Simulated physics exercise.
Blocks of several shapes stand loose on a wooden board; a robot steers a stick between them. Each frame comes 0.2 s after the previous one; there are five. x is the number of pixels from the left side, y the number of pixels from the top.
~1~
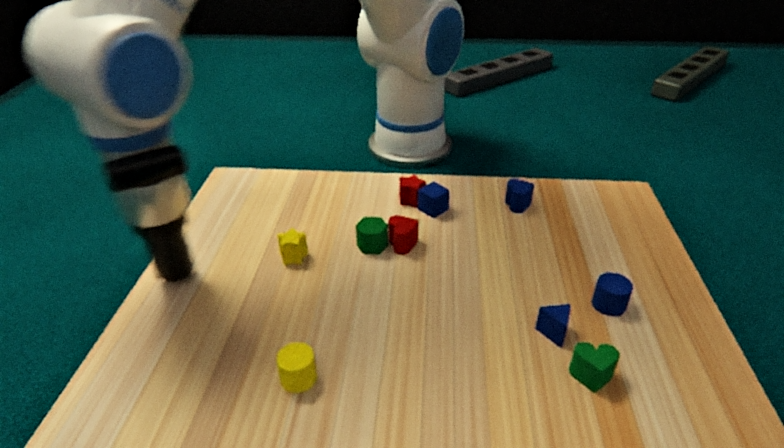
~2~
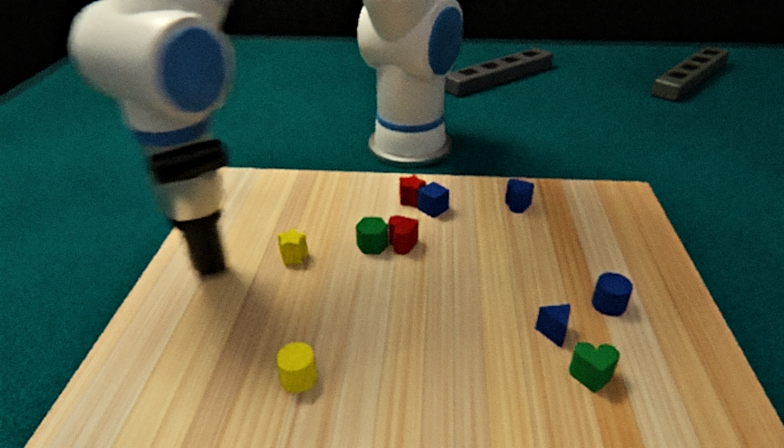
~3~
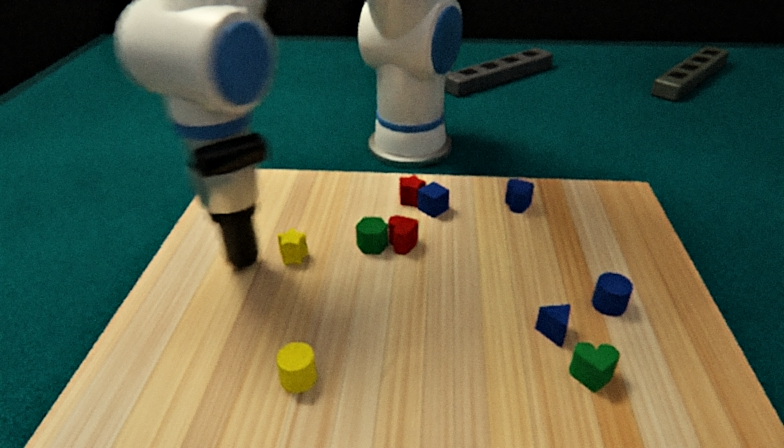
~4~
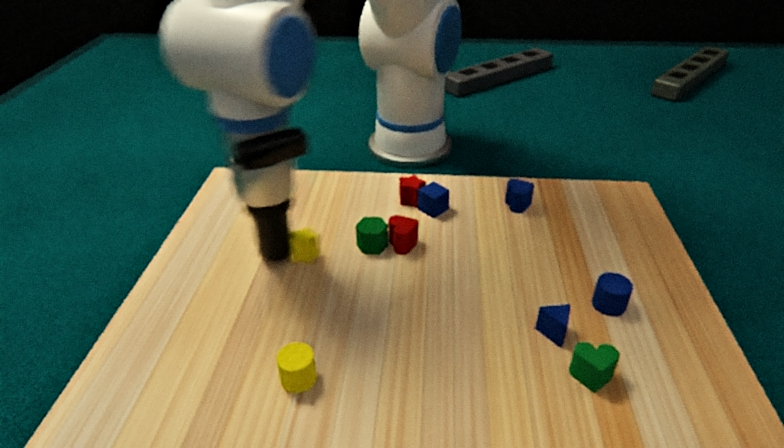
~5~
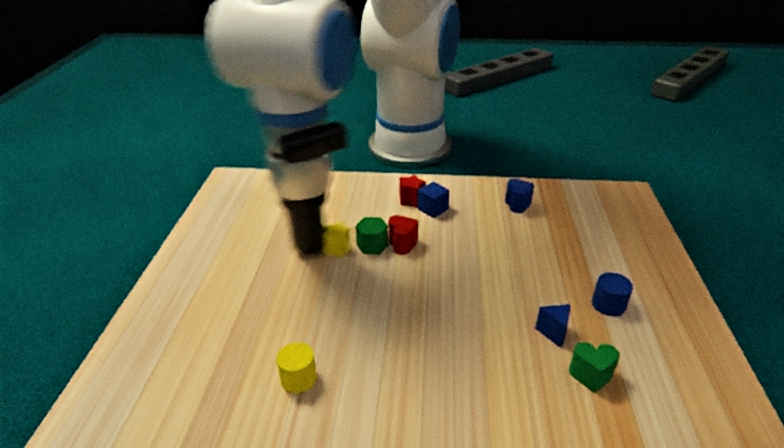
Robot arm sweeping a dark stick rightward across a wooden board, then pushing a small yellow star toward a green six-sided block.
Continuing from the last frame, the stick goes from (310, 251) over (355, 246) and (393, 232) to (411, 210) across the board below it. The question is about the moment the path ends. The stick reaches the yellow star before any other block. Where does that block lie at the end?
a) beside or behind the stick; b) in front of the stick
I'll go with a - beside or behind the stick.
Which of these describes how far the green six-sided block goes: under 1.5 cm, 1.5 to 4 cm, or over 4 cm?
Over 4 cm.
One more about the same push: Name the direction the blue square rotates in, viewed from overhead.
Answer: With the clock.
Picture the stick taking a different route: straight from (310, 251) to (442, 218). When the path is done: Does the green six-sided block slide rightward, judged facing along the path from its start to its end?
The answer is yes.
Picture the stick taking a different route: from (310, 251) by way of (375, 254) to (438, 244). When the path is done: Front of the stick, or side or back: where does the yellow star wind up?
I think it holds its spot in front.
On the path given first. One third of the way, stick at (356, 239); yellow star at (383, 227); green six-sided block at (405, 220), turned 30° anticlockwise; red heart block at (433, 219), turned 35° clockwise.
Two thirds of the way, stick at (393, 226); yellow star at (413, 223), turned 50° clockwise; green six-sided block at (440, 219), turned 35° anticlockwise; red heart block at (464, 214).
At the end, stick at (411, 204); yellow star at (413, 223), turned 50° clockwise; green six-sided block at (441, 219), turned 35° anticlockwise; red heart block at (464, 214); red star at (415, 177); blue square at (438, 188), turned 25° clockwise.
